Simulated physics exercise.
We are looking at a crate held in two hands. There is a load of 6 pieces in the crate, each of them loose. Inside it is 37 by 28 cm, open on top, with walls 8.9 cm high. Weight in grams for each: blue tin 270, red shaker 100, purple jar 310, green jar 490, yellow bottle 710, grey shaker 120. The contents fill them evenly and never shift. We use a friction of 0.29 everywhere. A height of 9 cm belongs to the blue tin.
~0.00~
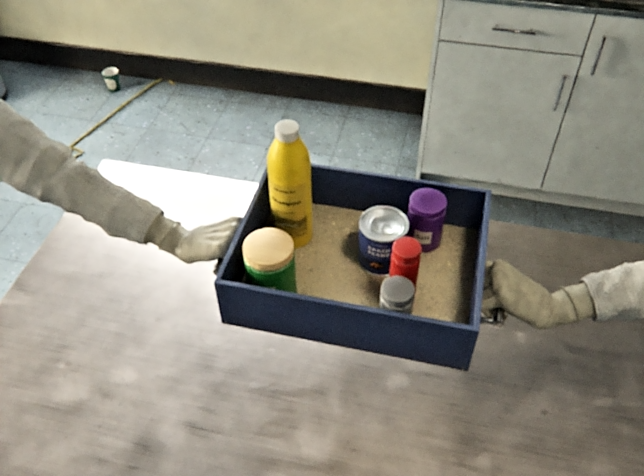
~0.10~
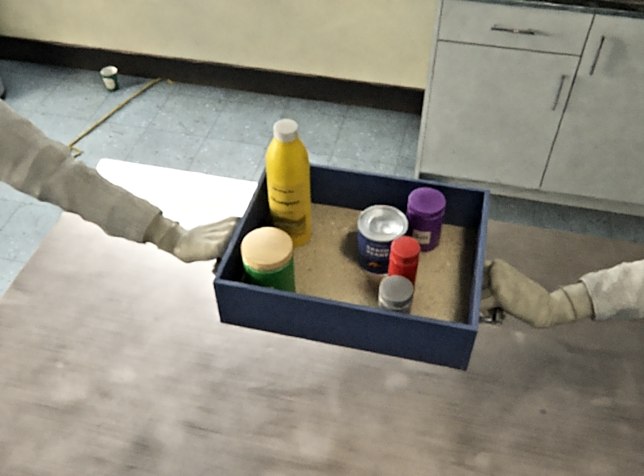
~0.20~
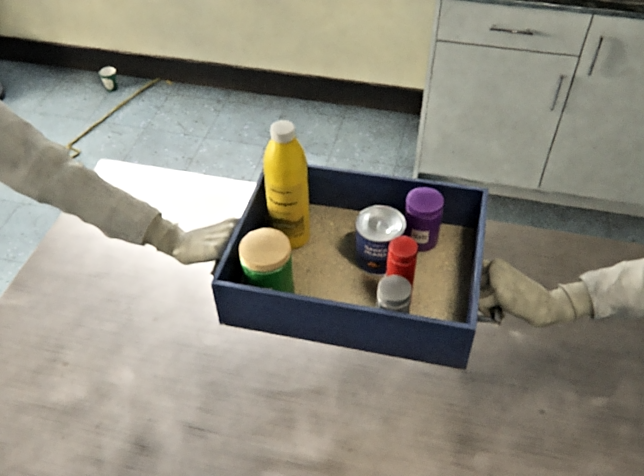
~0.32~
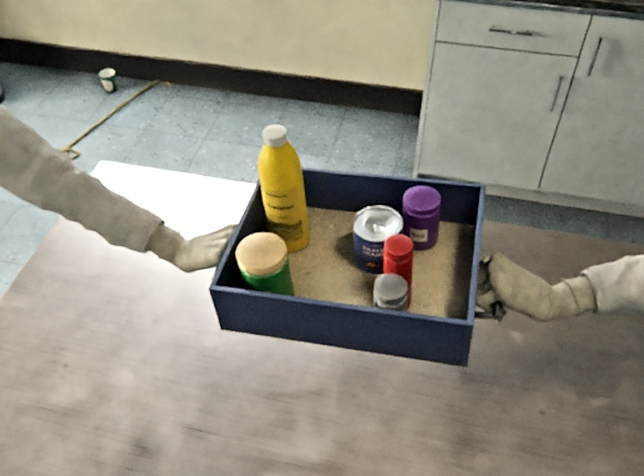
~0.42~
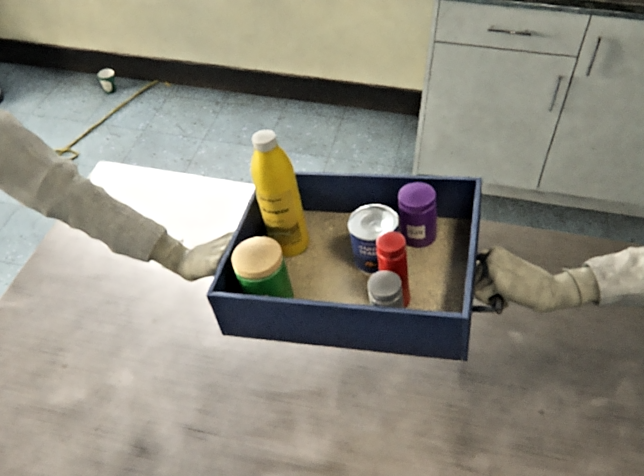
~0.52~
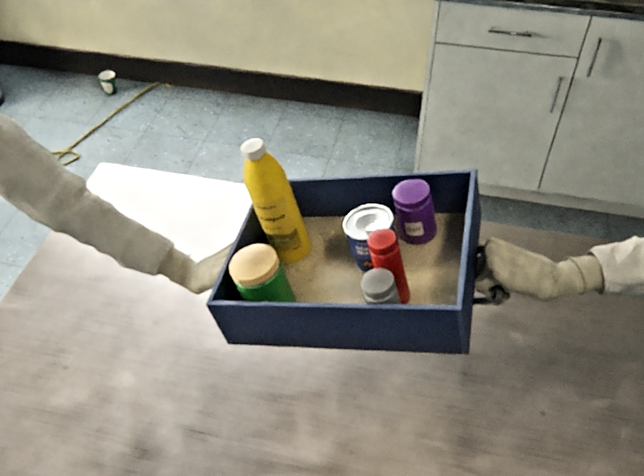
The footage shows two gloved hands holding an open blue crate of six loose containers, including a yellow bottle and a purple jar; the crate starts level, then the hands tilt it gradually and modestly, left side down.
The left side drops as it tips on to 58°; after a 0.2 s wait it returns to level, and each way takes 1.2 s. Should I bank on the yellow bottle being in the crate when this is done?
Yes, you can.
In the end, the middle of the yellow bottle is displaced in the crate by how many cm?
Net shift near 2 cm.
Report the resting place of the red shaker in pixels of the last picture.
I'd put it at around (294, 254).
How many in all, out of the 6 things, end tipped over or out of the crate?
The count comes out at 0.
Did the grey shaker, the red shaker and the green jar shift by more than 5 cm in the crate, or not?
Well, the grey shaker winds up somewhere else; the red shaker winds up somewhere else; and the green jar remains where it was.
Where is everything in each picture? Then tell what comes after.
The first picture shows crate level; yellow bottle (290, 185); blue tin (382, 242).
The second picture shows crate level; purple jar (424, 220); green jar (269, 270).
The third picture shows tip 1°, left side down; grey shaker (393, 310); blue tin (380, 241).
The fourth picture shows tip 4°, left side down; red shaker (398, 274); purple jar (421, 219).
The fifth picture shows tip 8°, left side down; green jar (264, 279).
The sixth picture shows tip 14°, left side down; yellow bottle (274, 201); blue tin (373, 240).
Around 0.92 s, tip 46°, left side down; yellow bottle shifted 2 cm near (260, 243); grey shaker shifted 12 cm; red shaker shifted 12 cm.
Around 1.02 s, tip 52°, left side down; yellow bottle shifted 2 cm near (262, 250); grey shaker shifted 17 cm; red shaker shifted 17 cm.
Finally (3.2 s), not toppled but over 5 cm from the start, blue tin, red shaker, purple jar and grey shaker; the other 2 still in place (within 5 cm). In the last view, yellow bottle near (275, 187).
